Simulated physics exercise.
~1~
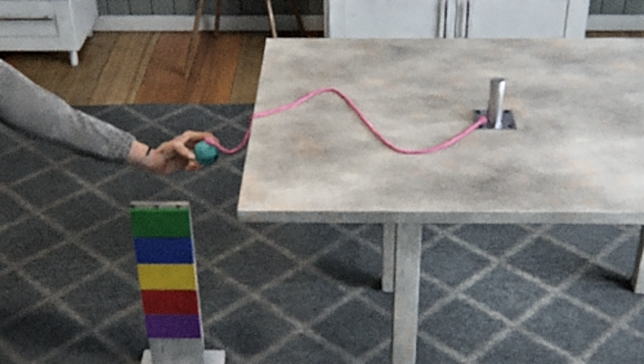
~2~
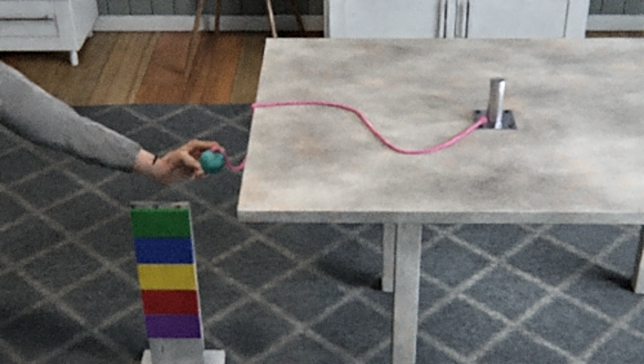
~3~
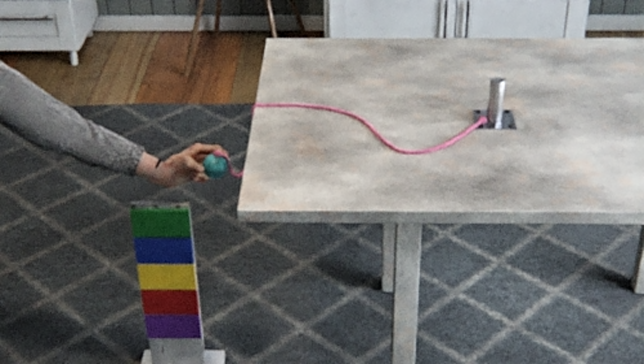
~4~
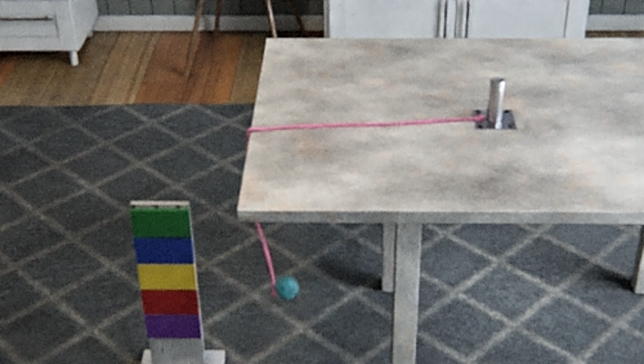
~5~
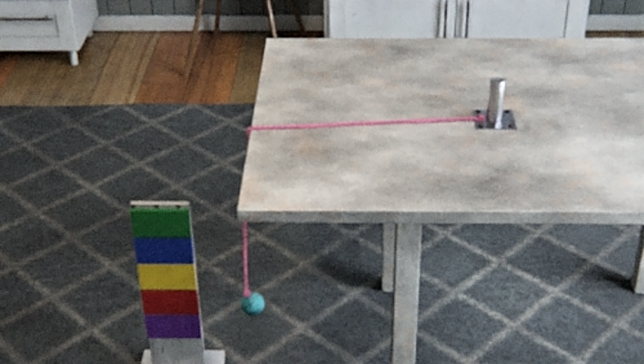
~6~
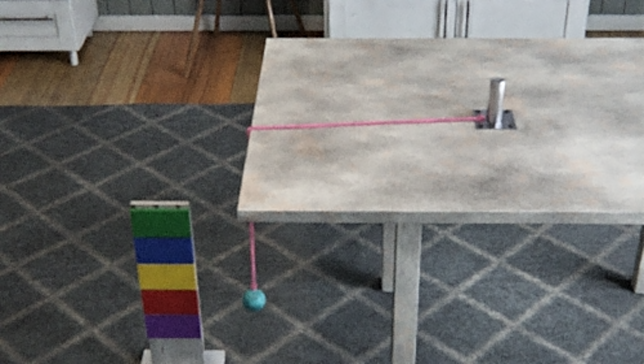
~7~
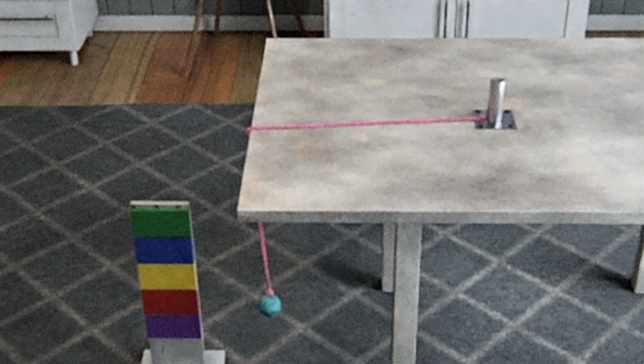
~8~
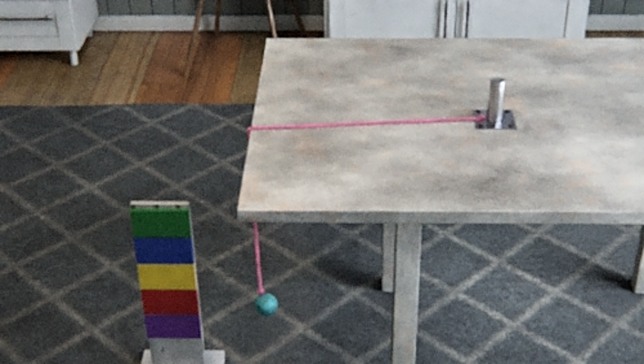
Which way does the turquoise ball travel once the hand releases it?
The turquoise ball moves down, dropping below the edge of the table on its cord.
